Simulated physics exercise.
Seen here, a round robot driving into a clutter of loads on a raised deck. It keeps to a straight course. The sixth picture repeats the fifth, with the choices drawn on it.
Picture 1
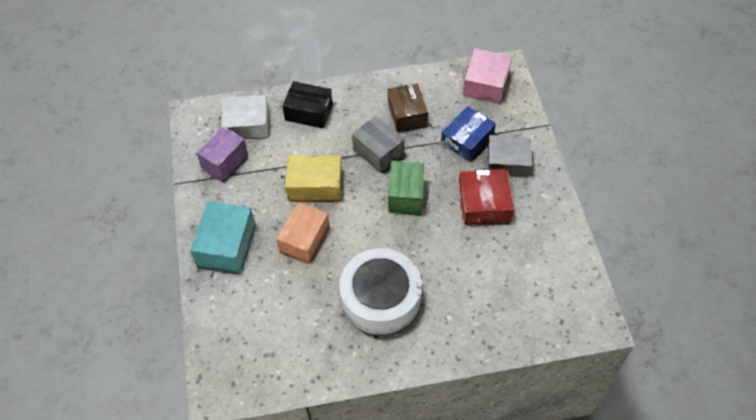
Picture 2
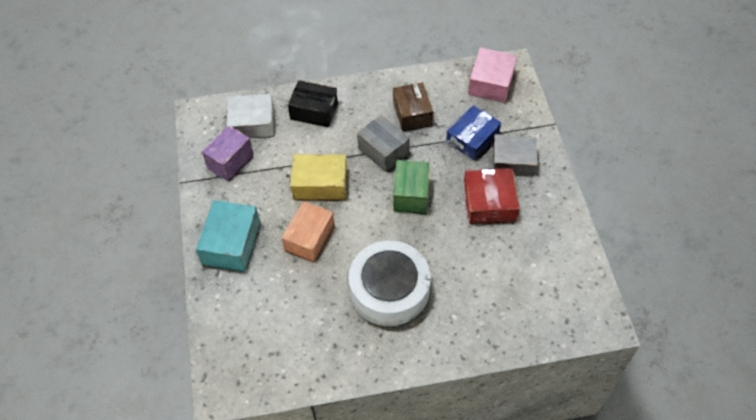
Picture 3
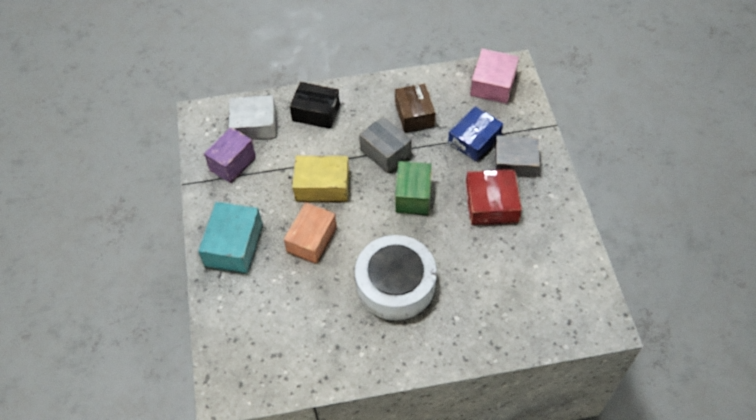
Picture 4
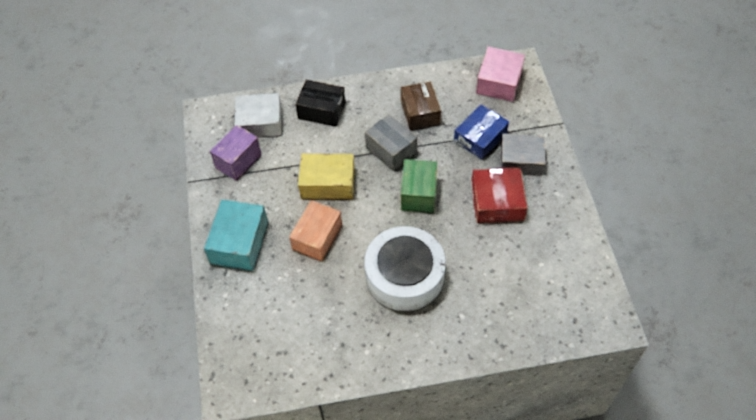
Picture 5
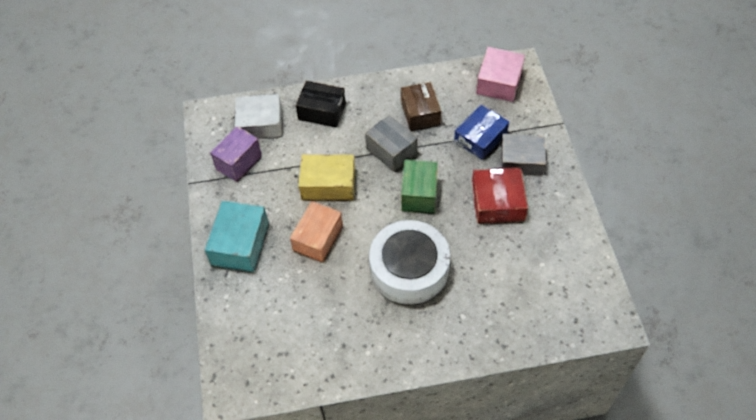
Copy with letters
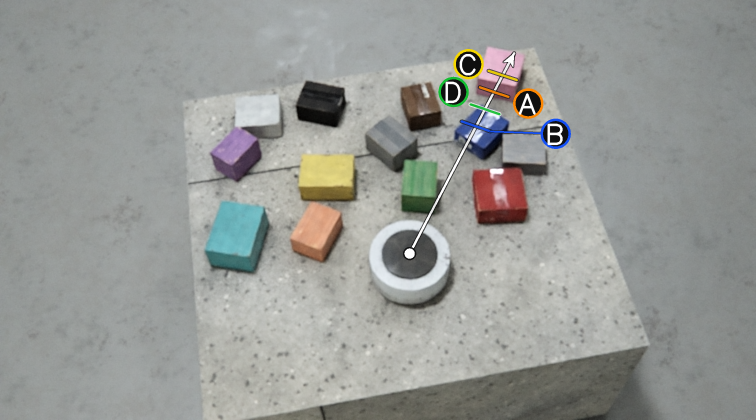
In this clip, a round white robot with a dark top creeps a short way up and to the right across a speckled slab, toward scattered colourful blocks, while the blocks stay in place relative to one another.
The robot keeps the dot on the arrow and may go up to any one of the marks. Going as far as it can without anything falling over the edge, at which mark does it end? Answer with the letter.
All is well up to D.
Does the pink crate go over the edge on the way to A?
By then, yes.
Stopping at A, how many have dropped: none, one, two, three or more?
By then, one.
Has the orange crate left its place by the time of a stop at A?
No.
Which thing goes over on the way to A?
The pink crate.
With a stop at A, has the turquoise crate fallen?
No.
On the marked copy, A at (494, 92); B at (476, 127); C at (502, 75); D at (485, 109); the arrow from (410, 254) to (514, 53); the white dot at (410, 254).
Taking D. A third of the way, robot (438, 206); grey parcel (388, 136); green crate (421, 159).
Two thirds of the way, robot (465, 155); brown parcel (418, 103); red box (519, 191).
When it is over, robot (483, 119); pink crate (510, 50); grey crate (532, 153); nothing has fallen.
As for the rest, A drops the pink crate; B is safe but short; C drops the pink crate.
